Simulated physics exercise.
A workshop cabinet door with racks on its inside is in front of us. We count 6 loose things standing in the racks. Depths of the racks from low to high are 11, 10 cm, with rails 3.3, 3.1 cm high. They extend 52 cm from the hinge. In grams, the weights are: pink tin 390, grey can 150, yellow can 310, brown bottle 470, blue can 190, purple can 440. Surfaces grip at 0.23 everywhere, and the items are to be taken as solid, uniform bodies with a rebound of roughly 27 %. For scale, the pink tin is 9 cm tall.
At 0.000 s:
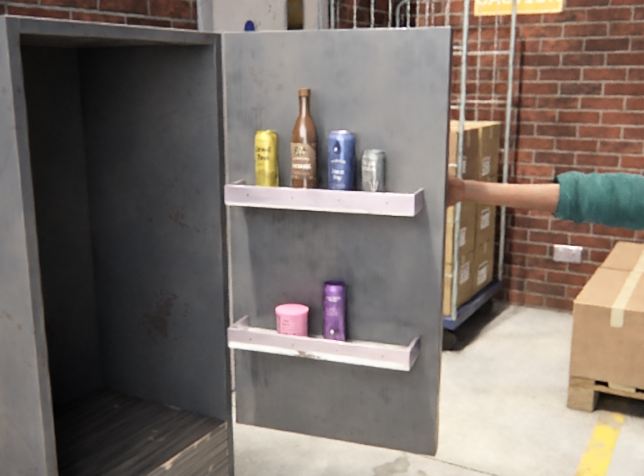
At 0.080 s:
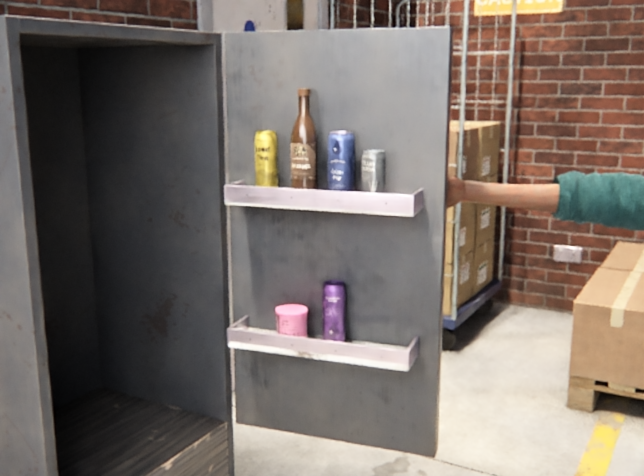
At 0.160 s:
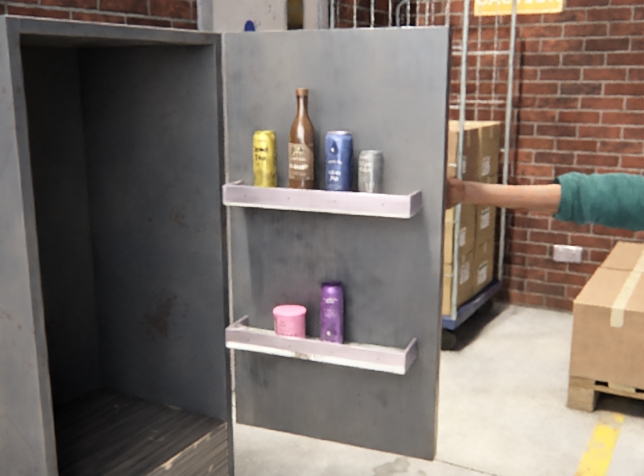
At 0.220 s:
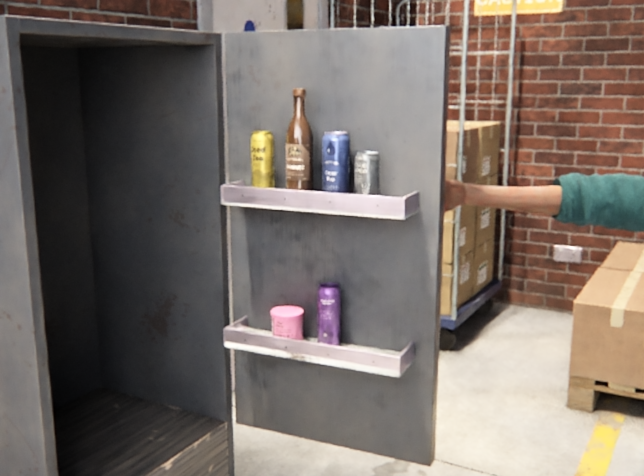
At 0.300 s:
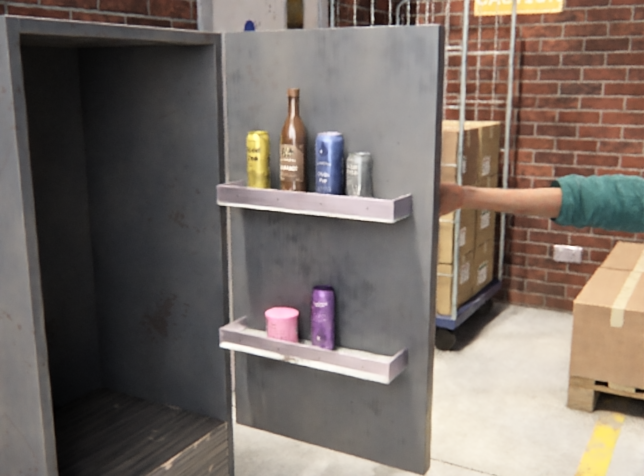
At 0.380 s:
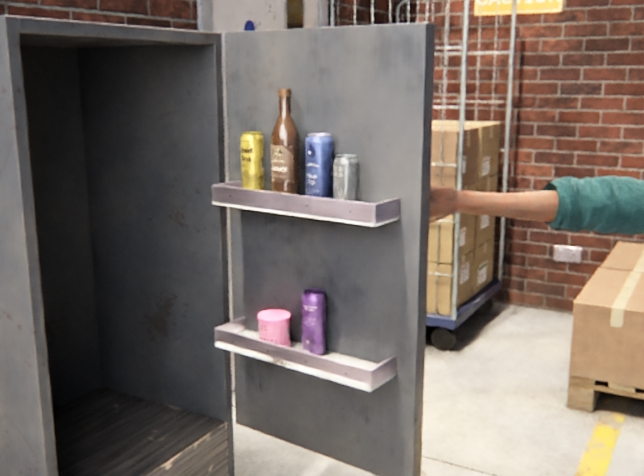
In a brick-walled workshop with a pale floor, seen from a fixed viewpoint facing an open grey cabinet, stacked cardboard boxes stand at the right. The door's upper rack holds a yellow can, brown bottle, blue can and grey can from left to right, above a pink tin and purple can. A green-sleeved arm grips the door's outer edge, barely moving it initially, then swings it slightly leftward with its contents.
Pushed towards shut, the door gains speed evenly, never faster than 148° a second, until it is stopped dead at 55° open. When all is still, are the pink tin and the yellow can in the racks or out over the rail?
The pink tin stays put; the yellow can stays put.
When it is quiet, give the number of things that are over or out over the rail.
It comes to 4.
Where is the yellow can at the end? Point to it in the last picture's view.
Rest point: Near (218, 167).
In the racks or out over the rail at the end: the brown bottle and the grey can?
Brown bottle: Out of bounds; grey can: In bounds.
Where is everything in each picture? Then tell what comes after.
In the first frame, open by 100°; pink tin (292, 325); yellow can (267, 164).
In the second frame, open by 100°; blue can (341, 166); purple can (334, 313).
In the third frame, open by 97°; grey can (371, 178); brown bottle (302, 145).
In the fourth frame, open by 95°; blue can (336, 167); purple can (329, 316).
In the fifth frame, open by 90°; grey can (359, 181); brown bottle (294, 146).
In the sixth frame, open by 83°; pink tin (275, 331); yellow can (253, 166).
After 1.08 s, open by 55°; brown bottle, blue can and purple can now out over the rail; grey can leaning 68°.
After 1.48 s, open by 55°; grey can leaning 68°.
At rest (1.9 s), out over the rail, brown bottle, blue can and purple can; tipped over in the racks, grey can; the other 2 in place, give or take 5 cm. In the last view, pink tin near (235, 336), yellow can near (218, 167).
